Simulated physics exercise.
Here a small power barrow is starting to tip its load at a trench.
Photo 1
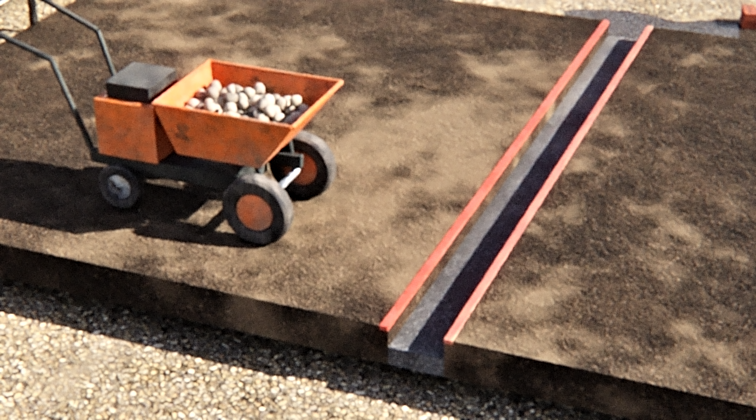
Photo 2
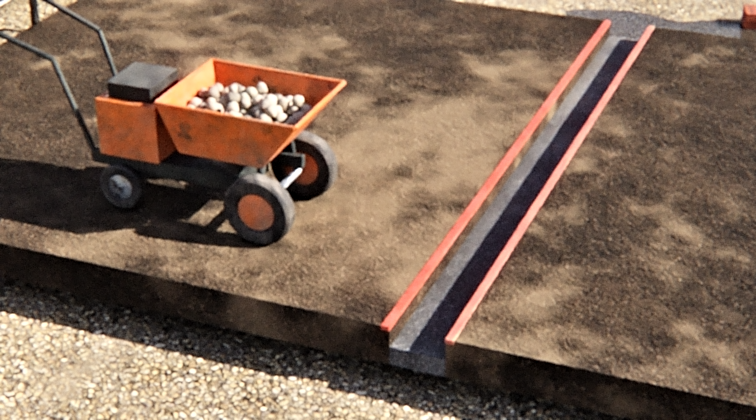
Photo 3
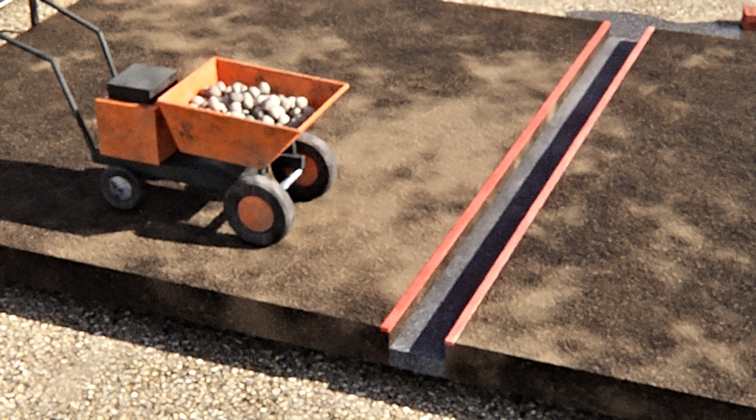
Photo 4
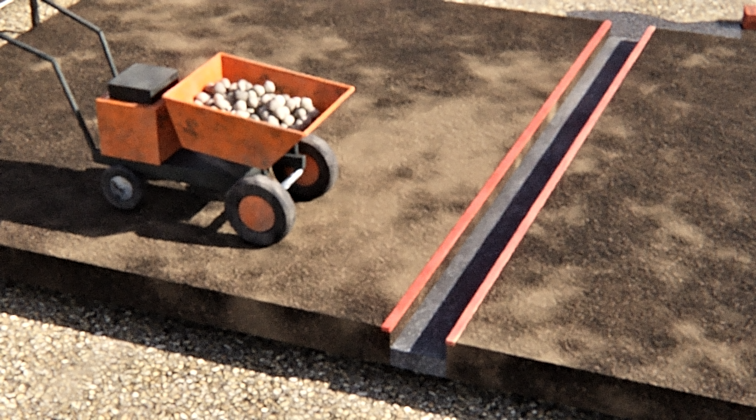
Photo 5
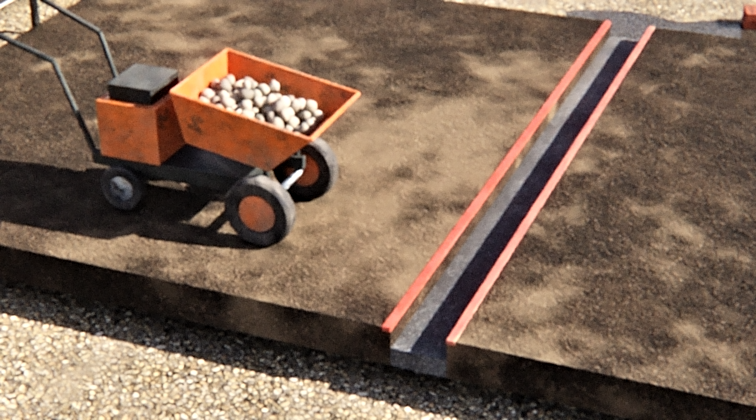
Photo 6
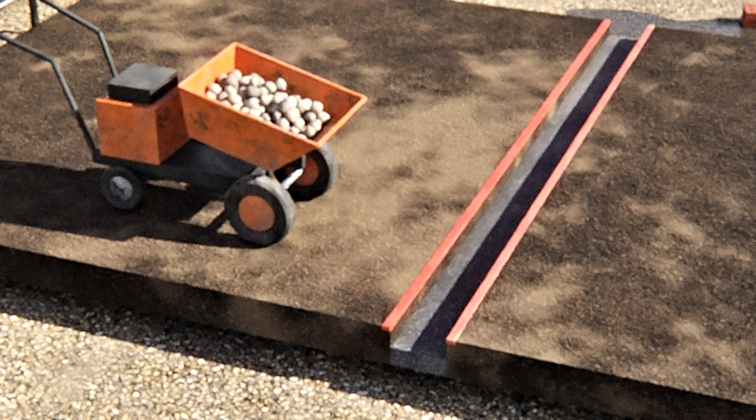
On a sunlit patch of dark soil beside a narrow red-edged trench, an orange power barrow stands with its wheels still while its skip, loaded with pale rounded pebbles, starts level and tilts gradually forward to the right.
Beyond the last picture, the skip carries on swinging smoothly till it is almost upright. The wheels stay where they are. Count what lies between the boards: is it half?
The trench is going to be left with below half the load.
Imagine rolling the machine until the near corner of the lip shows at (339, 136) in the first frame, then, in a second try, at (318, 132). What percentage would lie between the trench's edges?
First spot: Roughly 70 percent; second spot: Roughly 50 percent.
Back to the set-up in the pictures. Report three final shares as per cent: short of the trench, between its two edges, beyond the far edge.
Short 60, between 20, beyond 0 per cent.
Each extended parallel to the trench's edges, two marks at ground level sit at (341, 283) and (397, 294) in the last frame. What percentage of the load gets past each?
About 80 percent, then about 30 percent.
Shortly afterwards, skip tipped well over; the whole lot in the skip.
Next, skip tipped steeply; the bulk in the skip; a little short of the trench; only a few falling.
Some moments later, skip tipped right over; near a quarter in the skip; near half short of the trench; near a quarter in or heaped over the trench.
In the end, skip tipped right over; near a quarter in the skip; near two thirds short of the trench; near a quarter in or heaped over the trench; none at all beyond it.
